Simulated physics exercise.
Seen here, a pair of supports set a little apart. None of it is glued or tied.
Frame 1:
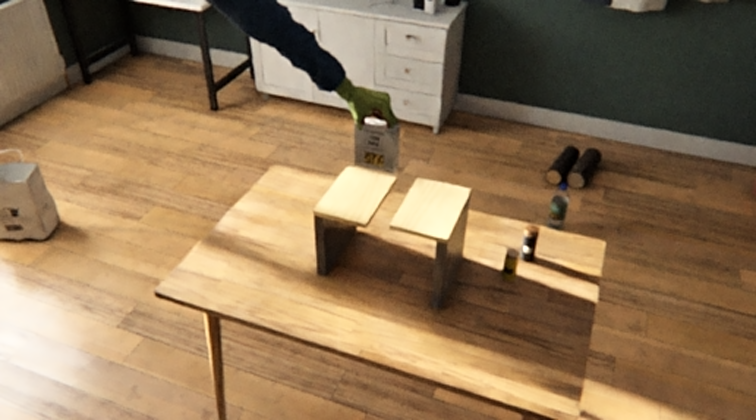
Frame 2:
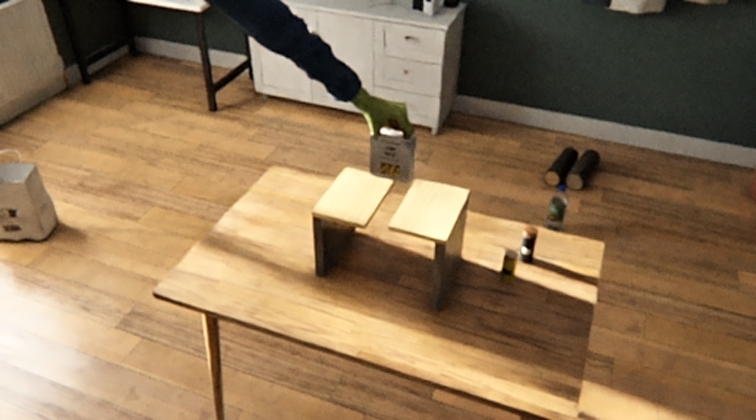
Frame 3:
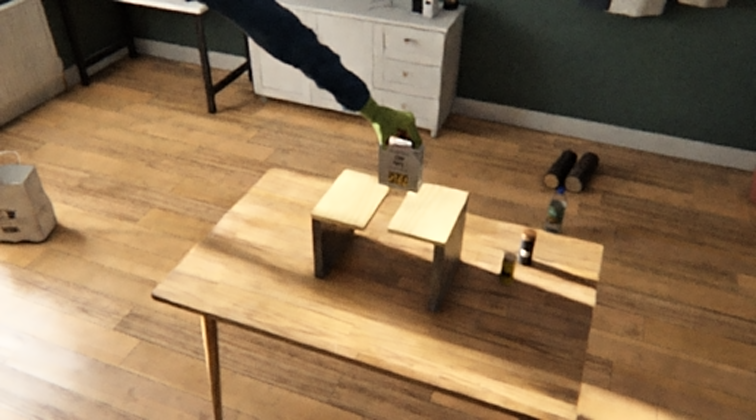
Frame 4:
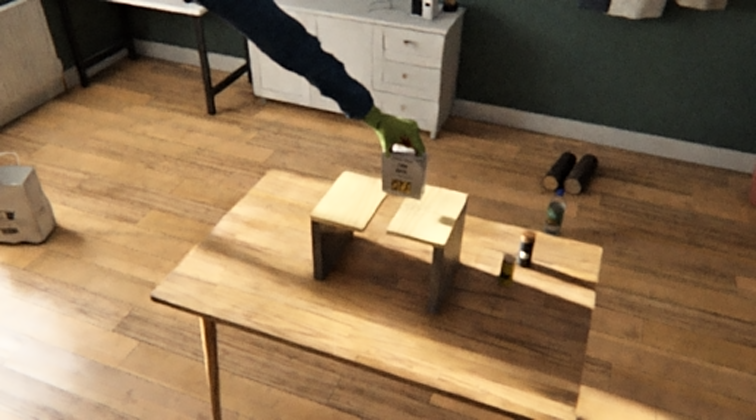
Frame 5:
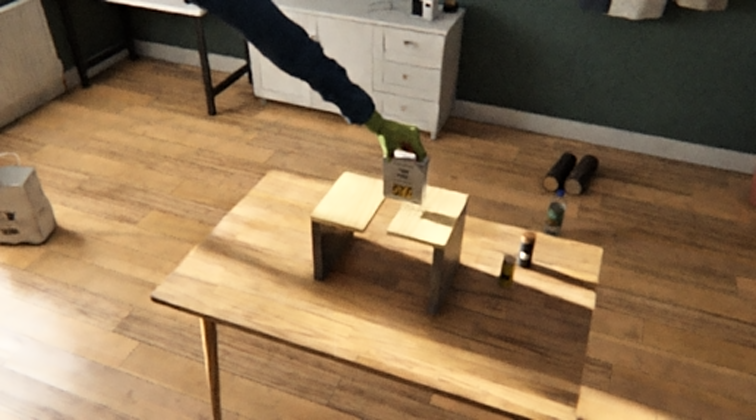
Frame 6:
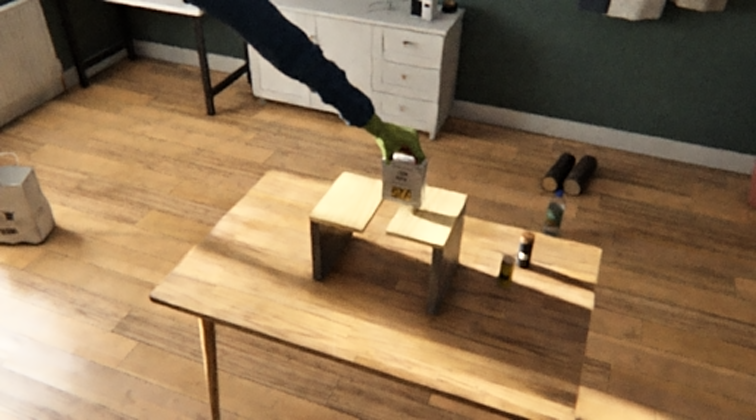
In a wood-floored room, a green-gloved hand holds a pale packet just behind two small supports set slightly apart on a wooden table. The arm moves the packet a short way right and down toward the supports, then holds it nearly still above the gap between them.
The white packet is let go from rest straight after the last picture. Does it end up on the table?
Oh, it is stranded at the gap.
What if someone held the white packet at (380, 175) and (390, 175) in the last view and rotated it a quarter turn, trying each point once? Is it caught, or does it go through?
The first time it does not get through, and the second time it makes it through.
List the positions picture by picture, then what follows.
In the first frame, on its way; white packet (377, 146); yellow shaker (511, 264).
In the second frame, on its way; white packet (393, 156); yellow shaker (509, 266).
In the third frame, on its way; white packet (401, 165); yellow shaker (508, 268).
In the fourth frame, on its way; white packet (404, 173); yellow shaker (507, 270).
In the fifth frame, on its way; white packet (405, 178); yellow shaker (508, 271).
In the sixth frame, held still over the gap; white packet (404, 180); yellow shaker (506, 271).
Then, 0.20 s after the last picture, white packet slid a little near (404, 186).
Then, 0.60 s after the last picture, white packet resting near (405, 185).
At rest, all 3 in place. Seen from the same camera at the end, white packet near (404, 186). The packet is caught.
